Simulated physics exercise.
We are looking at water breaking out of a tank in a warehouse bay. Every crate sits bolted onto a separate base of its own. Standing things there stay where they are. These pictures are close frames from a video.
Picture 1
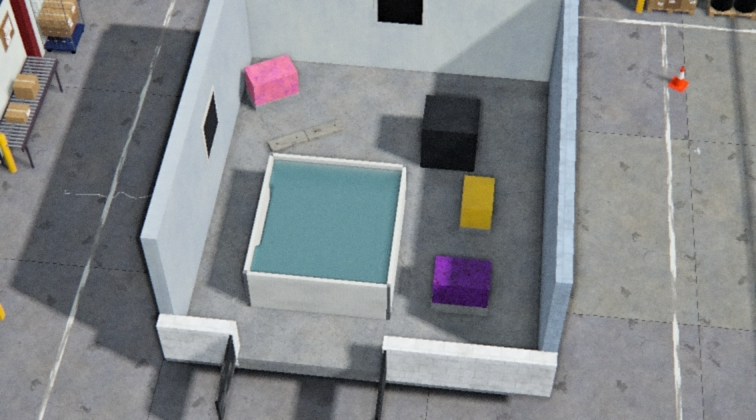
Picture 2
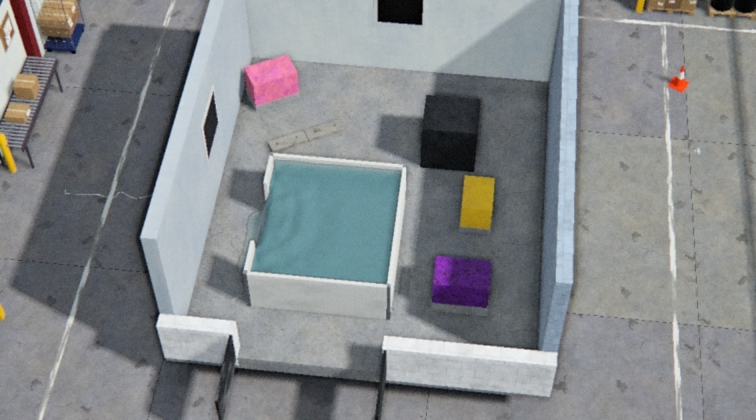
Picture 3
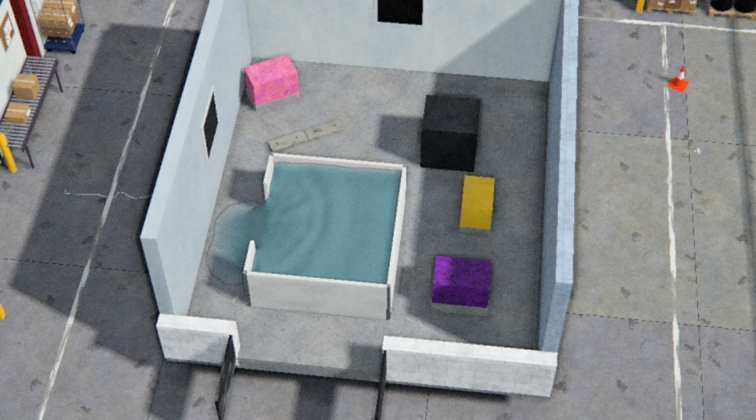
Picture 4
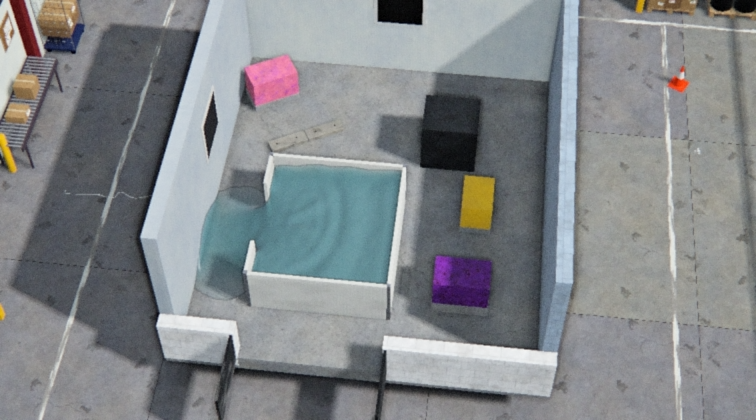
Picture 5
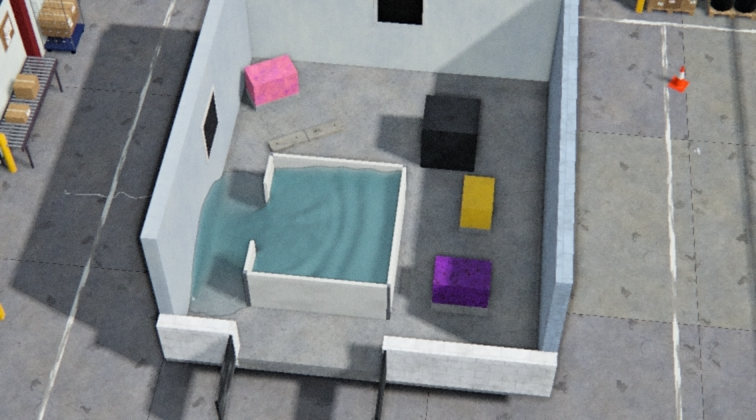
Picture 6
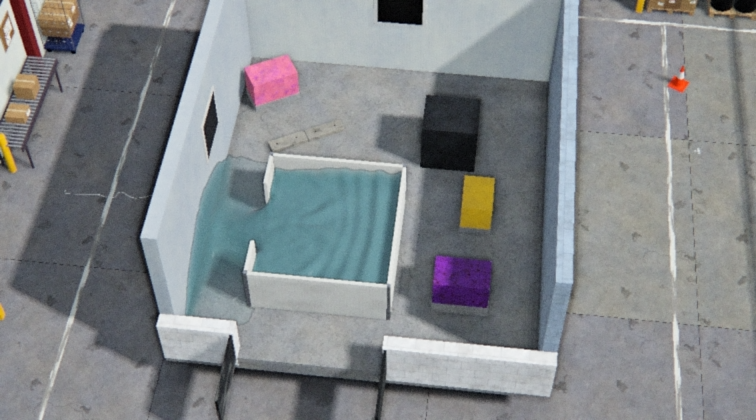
A white-walled tank of still, blue-green water sits in a roofless, pale-walled bay of a warehouse, seen from high above by a still camera. A pink block and a flat plank lie behind the tank, with black, yellow and purple blocks to its right. Water pours through a gap in the tank's left side, reaches the bay's left wall and spreads along it, while ripples cross the tank.
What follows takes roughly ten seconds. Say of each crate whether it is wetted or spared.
The yellow crate is wetted, the pink crate is wetted, the purple crate is spared.
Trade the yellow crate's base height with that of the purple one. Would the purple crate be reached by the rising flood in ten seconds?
Purple crate: Flooded.
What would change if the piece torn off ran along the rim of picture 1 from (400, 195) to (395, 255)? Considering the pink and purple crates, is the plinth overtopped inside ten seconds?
Taking them in turn, the pink one is swamped, and the purple one is swamped.
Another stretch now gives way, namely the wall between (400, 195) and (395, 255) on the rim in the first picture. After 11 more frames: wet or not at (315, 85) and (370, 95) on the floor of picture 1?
In the order asked: Left untouched and left untouched.
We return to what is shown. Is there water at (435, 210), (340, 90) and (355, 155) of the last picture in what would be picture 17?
Result by point, in sequence: Unwetted, then waterlogged, then waterlogged.
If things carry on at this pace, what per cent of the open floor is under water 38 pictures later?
Some 95 in a hundred.
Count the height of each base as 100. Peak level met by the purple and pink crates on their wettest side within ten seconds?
I'd put it at some 70 % for one and some 260 % for the other, in that order.
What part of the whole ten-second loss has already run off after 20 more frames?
Log: Around 30 %, estimated.
A moment on, water covers 25 % of the floor; the yellow crate not reached, the pink crate water round its plinth, the purple crate not reached.
Next, water covers 45 % of the floor; the yellow crate not reached, the pink crate water round its plinth, the purple crate not reached.
Then, water covers 65 % of the floor; the yellow crate not reached, the pink crate water round its plinth, the purple crate water round its plinth.
Later, water covers 95 % of the floor; the yellow crate water round its plinth, the pink crate water round its plinth, the purple crate water round its plinth.
In the end, water covers 100 % of the floor; the yellow crate was topped, the pink crate was topped, the purple crate stayed above the water.
